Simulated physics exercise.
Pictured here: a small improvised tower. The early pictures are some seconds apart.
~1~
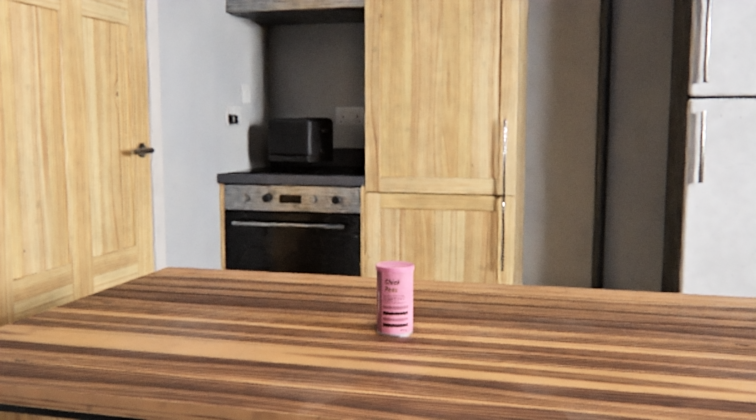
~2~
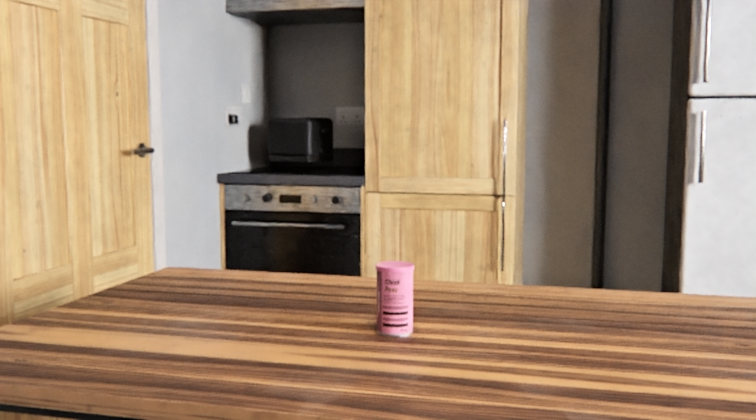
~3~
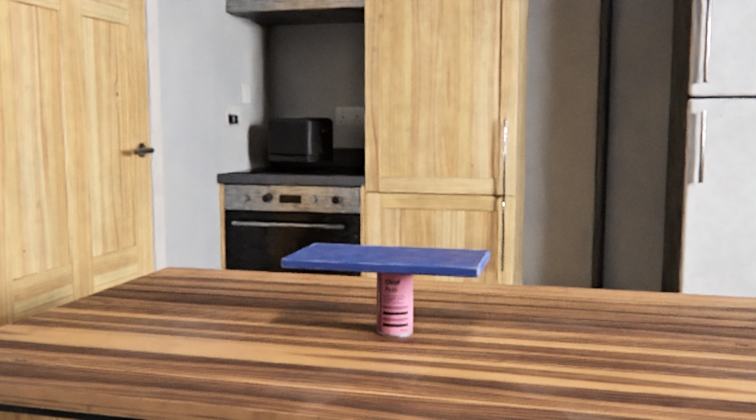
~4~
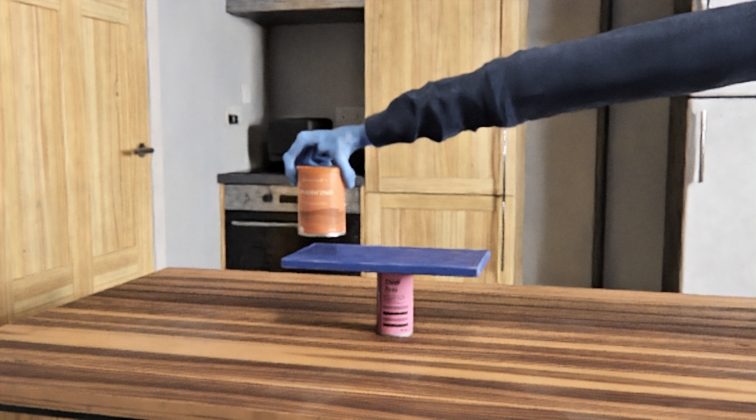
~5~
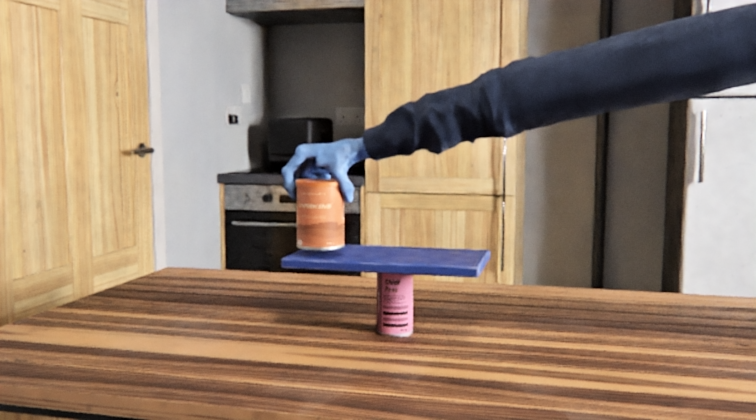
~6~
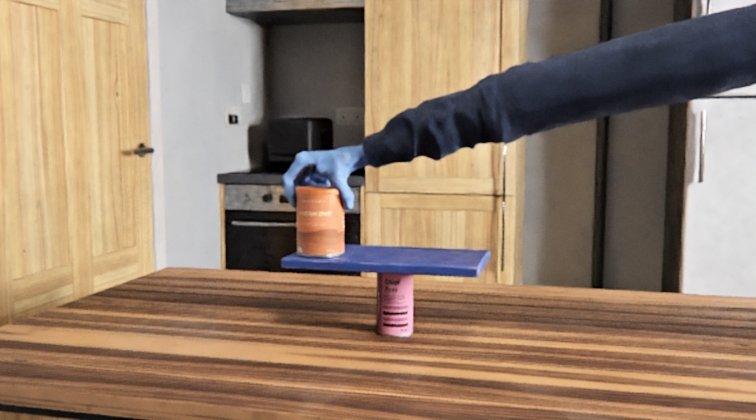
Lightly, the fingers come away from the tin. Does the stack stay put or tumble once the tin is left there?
The stack does not stand firm.
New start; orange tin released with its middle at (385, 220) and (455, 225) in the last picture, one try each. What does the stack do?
First release - upright; second release - toppled.
Then, 0.40 s later than the last frame, orange tin now fallen; blue lid tilted by 62°.
Then, 0.70 s later than the last frame, blue lid tilted by 30°.
When it is over, fallen, blue lid and orange tin; pink tin as before. The stack loses its balance.
